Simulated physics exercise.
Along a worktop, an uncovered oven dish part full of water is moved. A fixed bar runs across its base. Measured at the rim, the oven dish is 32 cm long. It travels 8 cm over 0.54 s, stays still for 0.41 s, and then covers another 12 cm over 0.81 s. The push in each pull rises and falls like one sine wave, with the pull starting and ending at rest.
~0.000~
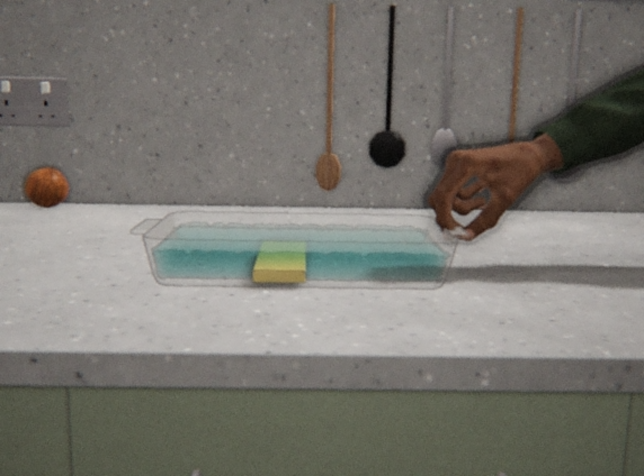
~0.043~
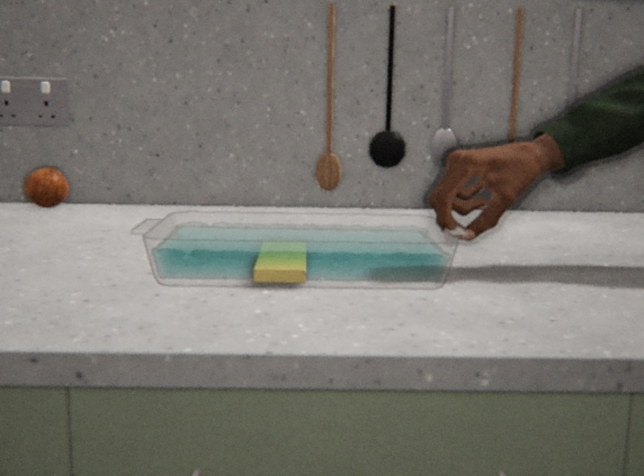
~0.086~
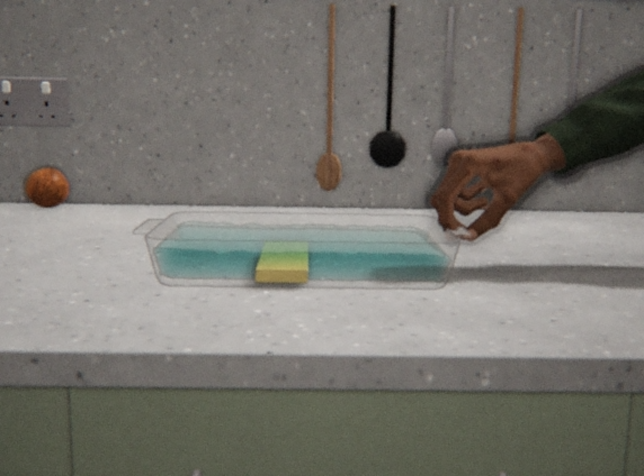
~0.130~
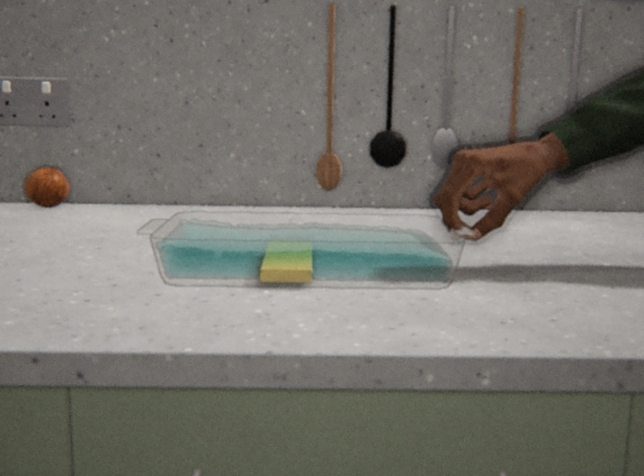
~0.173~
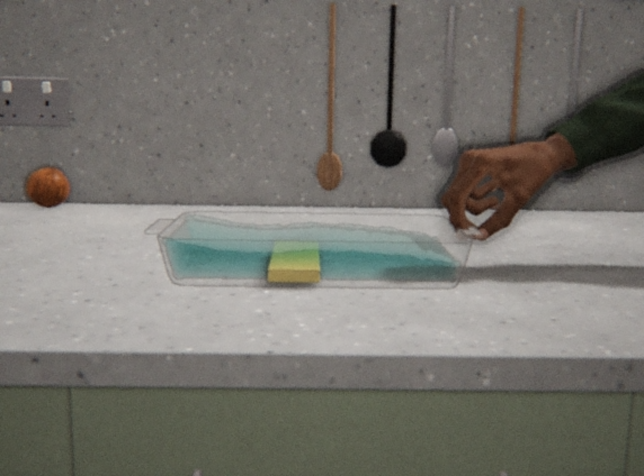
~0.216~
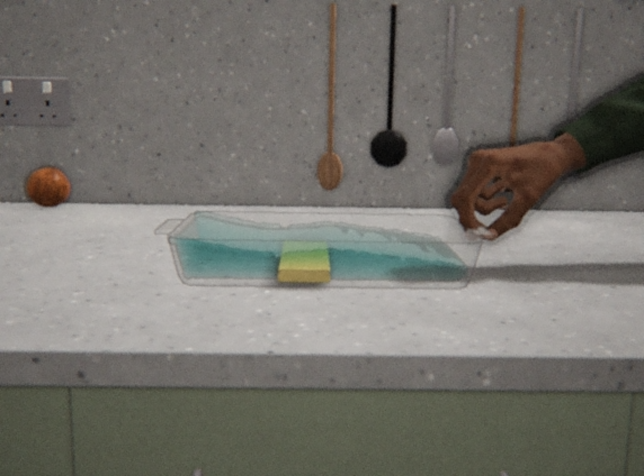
On a speckled kitchen worktop, a hand at the right end of a clear dish of blue-green water slowly drew it a little to the right, and the water rose toward the left end.
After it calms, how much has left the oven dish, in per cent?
Roughly 15 %.
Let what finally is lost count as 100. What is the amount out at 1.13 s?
20 per cent or so.
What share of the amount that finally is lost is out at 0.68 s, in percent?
Roughly 0%.
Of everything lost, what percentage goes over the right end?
50 %.
Then, 0.68 s in, it has gone 8 cm; 0 per cent is out over the left end and 0 over the right.
Then, 1.13 s in, it has gone 9 cm; 0 per cent is out over the left end and 3 over the right.
Then, 1.59 s in, it has gone 19 cm; 7 per cent is out over the left end and 3 over the right.
Then, 2.05 s in, it has gone 20 cm; 7 per cent is out over the left end and 7 over the right.
Finally, 15 per cent is out in all, 8 of it over the left end.
